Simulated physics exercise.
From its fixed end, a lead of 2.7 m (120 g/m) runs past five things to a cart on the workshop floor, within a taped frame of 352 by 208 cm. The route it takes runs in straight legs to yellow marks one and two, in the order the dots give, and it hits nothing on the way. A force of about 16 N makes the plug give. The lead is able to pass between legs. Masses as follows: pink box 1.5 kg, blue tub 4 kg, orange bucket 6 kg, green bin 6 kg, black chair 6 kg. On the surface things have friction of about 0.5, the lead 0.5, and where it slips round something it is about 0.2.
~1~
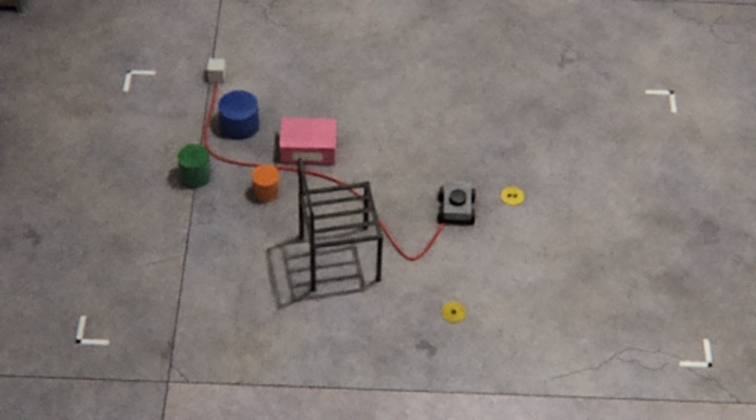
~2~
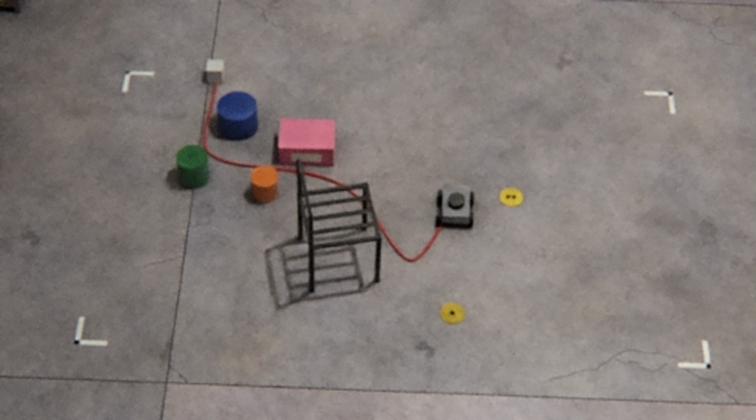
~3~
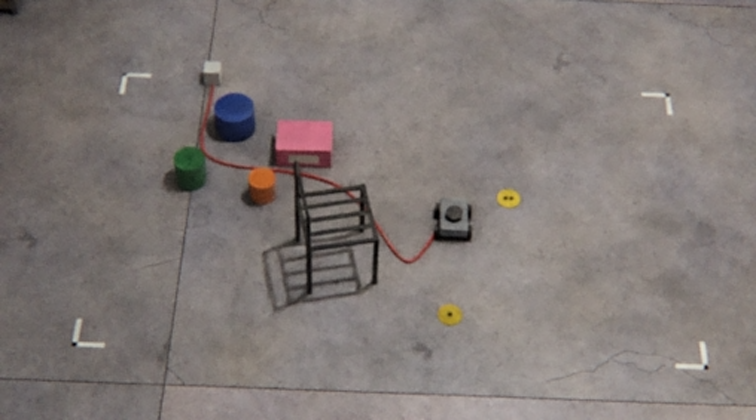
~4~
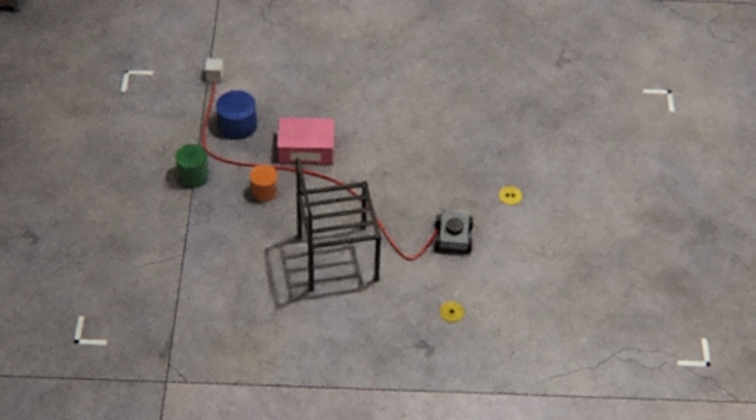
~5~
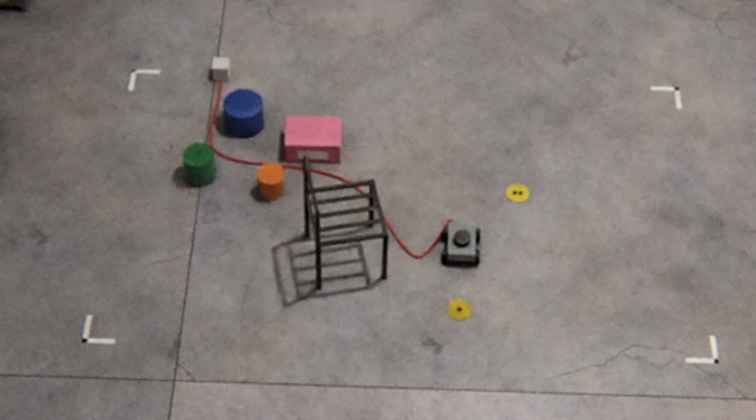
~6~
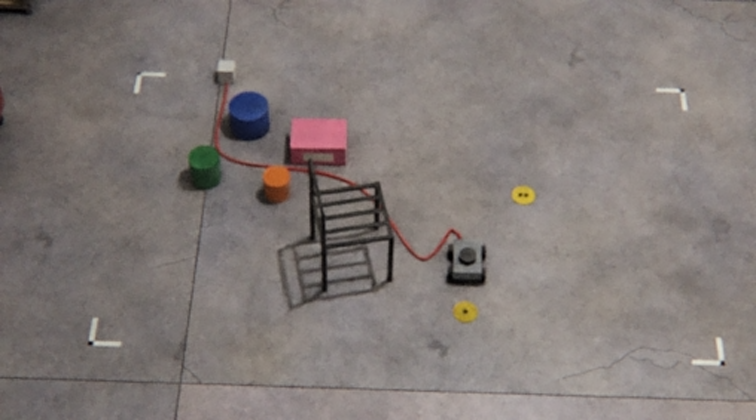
The clip shows a small wheeled cart on a concrete floor, attached to a red lead that runs past a black chair, a pink box and colored containers; the cart moves a short distance down toward the lower yellow mark.
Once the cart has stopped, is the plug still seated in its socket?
Yes.
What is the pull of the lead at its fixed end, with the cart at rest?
About 0 N.
Next, cart at (466, 307), lead slack at the fixed end; nothing else has moved.
Then, cart at (486, 269), lead slack at the fixed end; nothing else has moved.
After that, cart at (508, 225), lead slack at the fixed end; nothing else has moved.
Later, cart at (523, 194), lead slack at the fixed end; nothing else has moved.
At the end, cart at (523, 195), lead slack at the fixed end; nothing else has moved.
